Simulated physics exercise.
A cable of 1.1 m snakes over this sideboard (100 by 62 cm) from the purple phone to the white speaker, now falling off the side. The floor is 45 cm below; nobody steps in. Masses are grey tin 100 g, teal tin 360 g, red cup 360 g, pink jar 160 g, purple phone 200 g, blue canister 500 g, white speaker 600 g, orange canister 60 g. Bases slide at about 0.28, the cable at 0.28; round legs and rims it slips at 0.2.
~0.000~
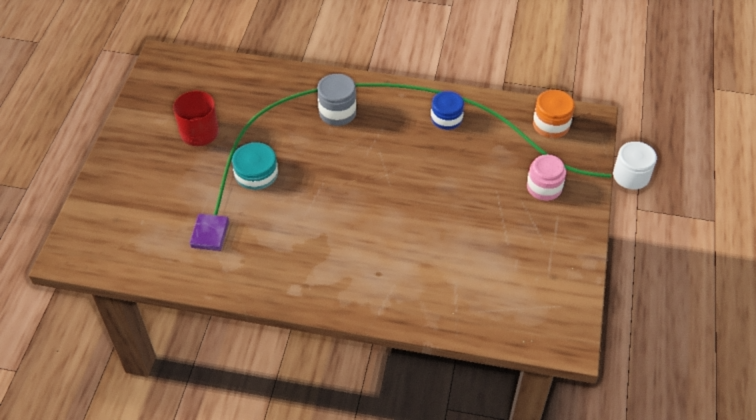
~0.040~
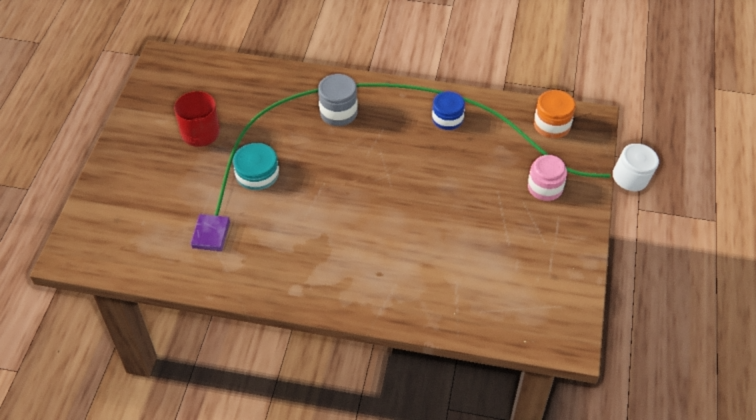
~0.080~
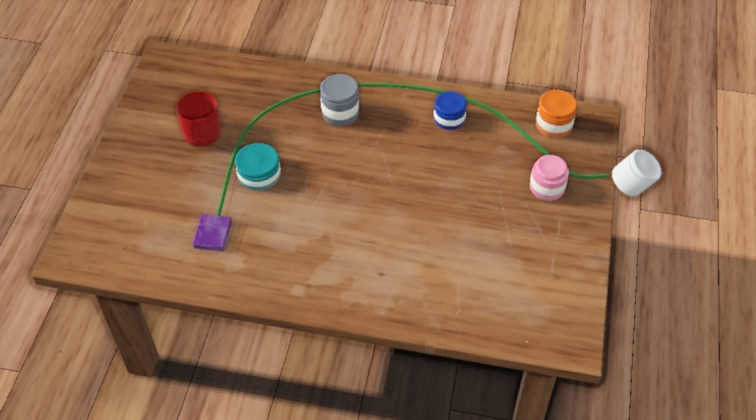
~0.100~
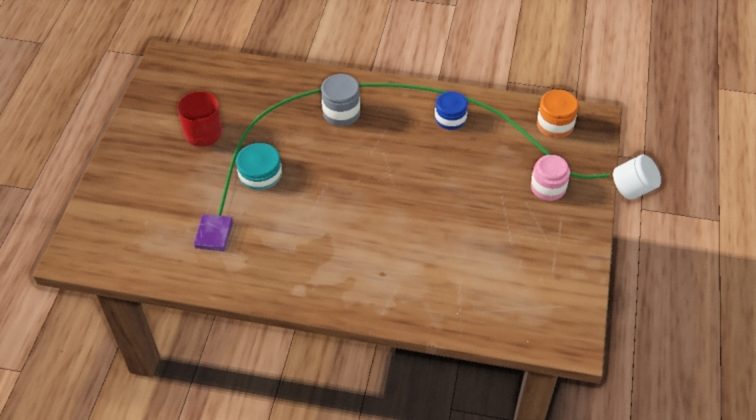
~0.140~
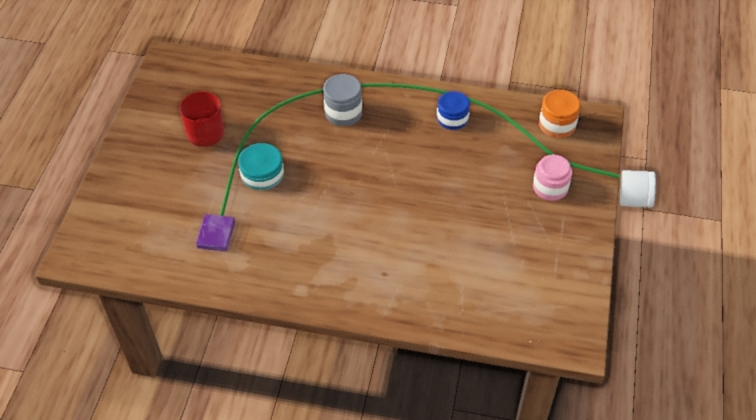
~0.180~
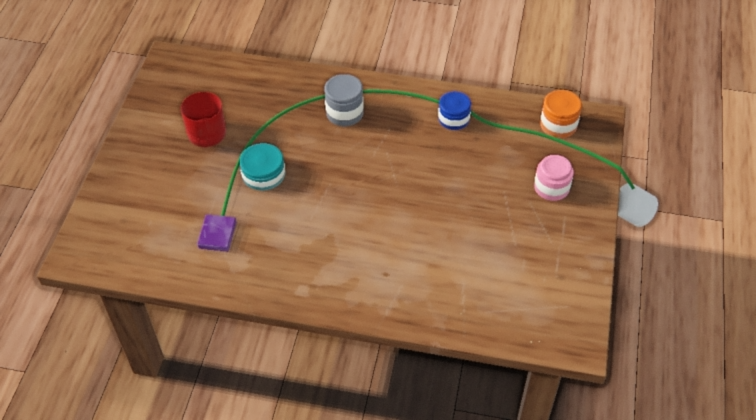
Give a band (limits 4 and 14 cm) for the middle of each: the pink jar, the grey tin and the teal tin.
Result: Pink jar hardly moves, grey tin ends far away, teal tin slides into the middle band.
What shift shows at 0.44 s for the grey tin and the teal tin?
Grey tin 30 cm, teal tin 6 cm.
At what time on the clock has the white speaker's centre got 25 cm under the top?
About: 0.30 s.
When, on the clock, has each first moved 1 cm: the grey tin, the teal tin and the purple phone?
About: Grey tin 0.24 s, teal tin 0.30 s, purple phone 0.26 s.
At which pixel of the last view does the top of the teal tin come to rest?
Near (299, 165).
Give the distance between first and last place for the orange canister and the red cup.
Orange canister off the top, red cup 0 cm.
At 0.4 s, the cable's tail end at (279, 160); grey tin 29 cm off its start, teal tin 6 cm off its start, purple phone 20 cm off its start.
At 0.7 s, the cable's tail end at (326, 87); grey tin on its side, 49 cm off its start, teal tin 7 cm off its start, purple phone 44 cm off its start.
At 0.9 s, the cable has left the top; grey tin on its side, 57 cm off its start at (498, 318), teal tin 7 cm off its start at (299, 165), purple phone over the edge.
At 1.2 s, the cable has left the top; grey tin on its side, 61 cm off its start, teal tin 7 cm off its start, purple phone over the edge.
At 2.4 s, the cable has left the top; grey tin over the edge, teal tin 7 cm off its start at (299, 165), pink jar 0 cm off its start at (557, 166), purple phone over the edge.
